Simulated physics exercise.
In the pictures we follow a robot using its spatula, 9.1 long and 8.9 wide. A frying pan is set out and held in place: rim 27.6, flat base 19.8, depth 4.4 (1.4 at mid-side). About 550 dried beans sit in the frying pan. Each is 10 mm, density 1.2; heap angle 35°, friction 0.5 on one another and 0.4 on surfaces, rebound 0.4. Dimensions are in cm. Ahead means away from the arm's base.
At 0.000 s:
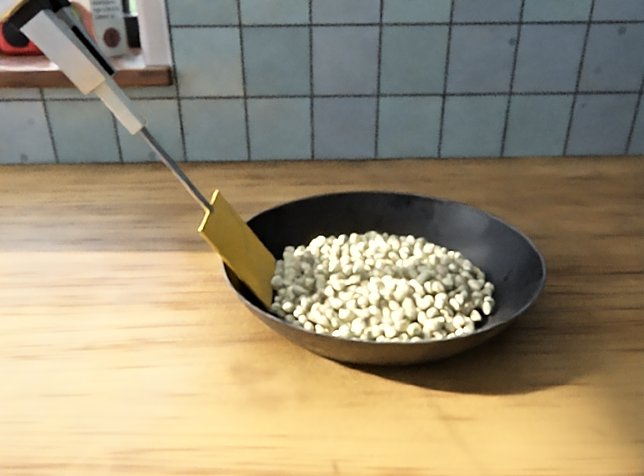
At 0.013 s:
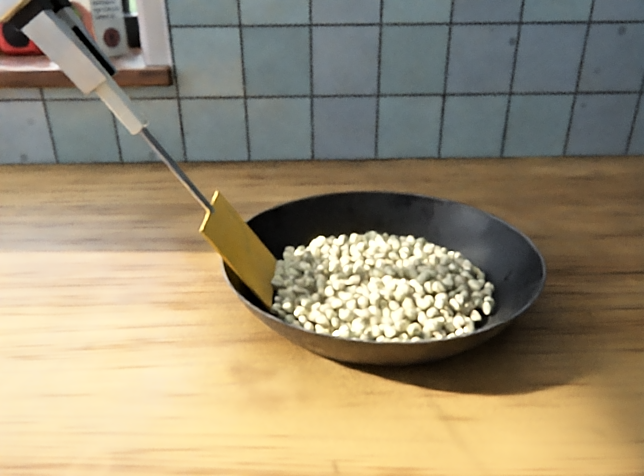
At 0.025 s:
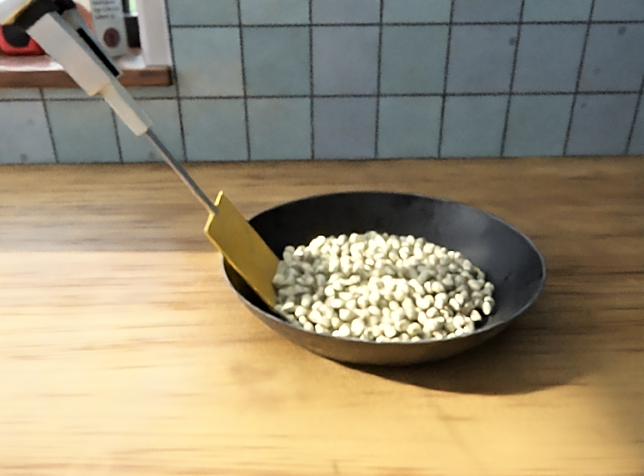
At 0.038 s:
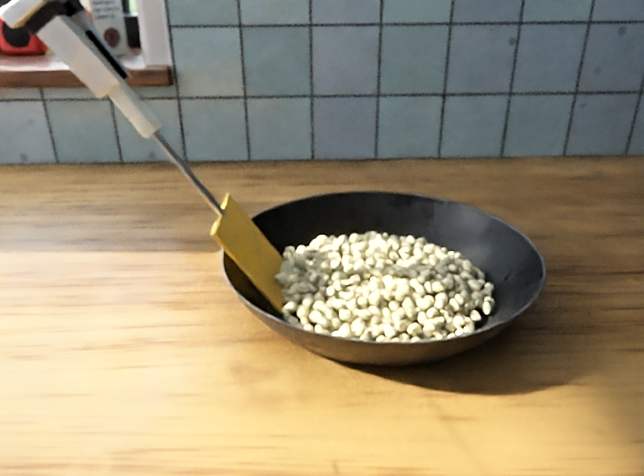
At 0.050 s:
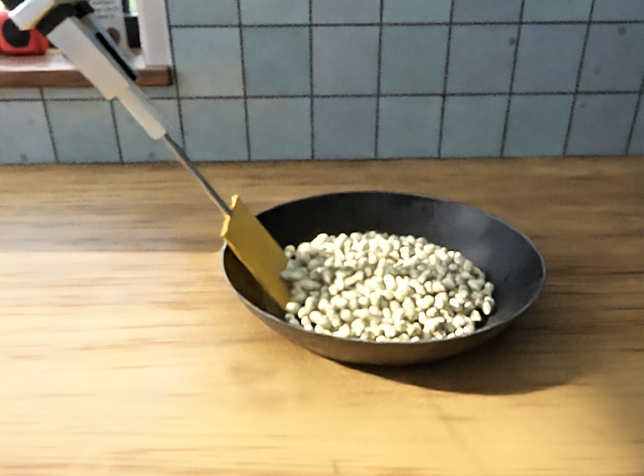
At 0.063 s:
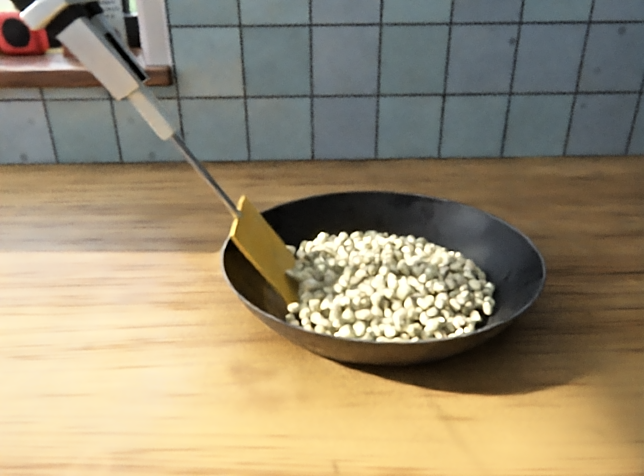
Yellow spatula on a robot arm edging slightly right against a heap of pale beans in a dark pan on wood.
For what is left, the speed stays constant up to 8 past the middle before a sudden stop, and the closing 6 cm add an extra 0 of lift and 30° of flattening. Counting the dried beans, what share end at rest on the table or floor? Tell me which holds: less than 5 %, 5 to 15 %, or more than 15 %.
Less than 5 % holds.
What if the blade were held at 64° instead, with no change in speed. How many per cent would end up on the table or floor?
My guess is close to 5 per cent.
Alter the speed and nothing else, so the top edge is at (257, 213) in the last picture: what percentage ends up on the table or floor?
Share: Roughly 5 %.
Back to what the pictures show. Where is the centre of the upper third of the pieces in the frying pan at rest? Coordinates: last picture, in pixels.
(490, 258).
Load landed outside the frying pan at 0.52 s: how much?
Fraction noted: Close to 2 per cent.
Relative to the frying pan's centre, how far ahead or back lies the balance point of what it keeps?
The kept load is shifted forward by about 5.5 cm.
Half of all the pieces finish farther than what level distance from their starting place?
Some 5 cm.
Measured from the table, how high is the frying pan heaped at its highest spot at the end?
Some 6.0 cm above the table.
After 0.16 s, sloping 56°, highest piece 4 above the table; 550 in the frying pan.
After 0.27 s, sloping 46°, highest piece 5 above the table; 550 in the frying pan.
After 0.52 s, sloping 26°, highest piece 6 above the table; 538 in the frying pan, 12 on the table or floor.
After 1.57 s, sloping 26°, highest piece 6 above the table; 538 in the frying pan, 12 on the table or floor.
In the end, 538 in the frying pan, 12 on the table or floor. That is 2 % on the table or floor.
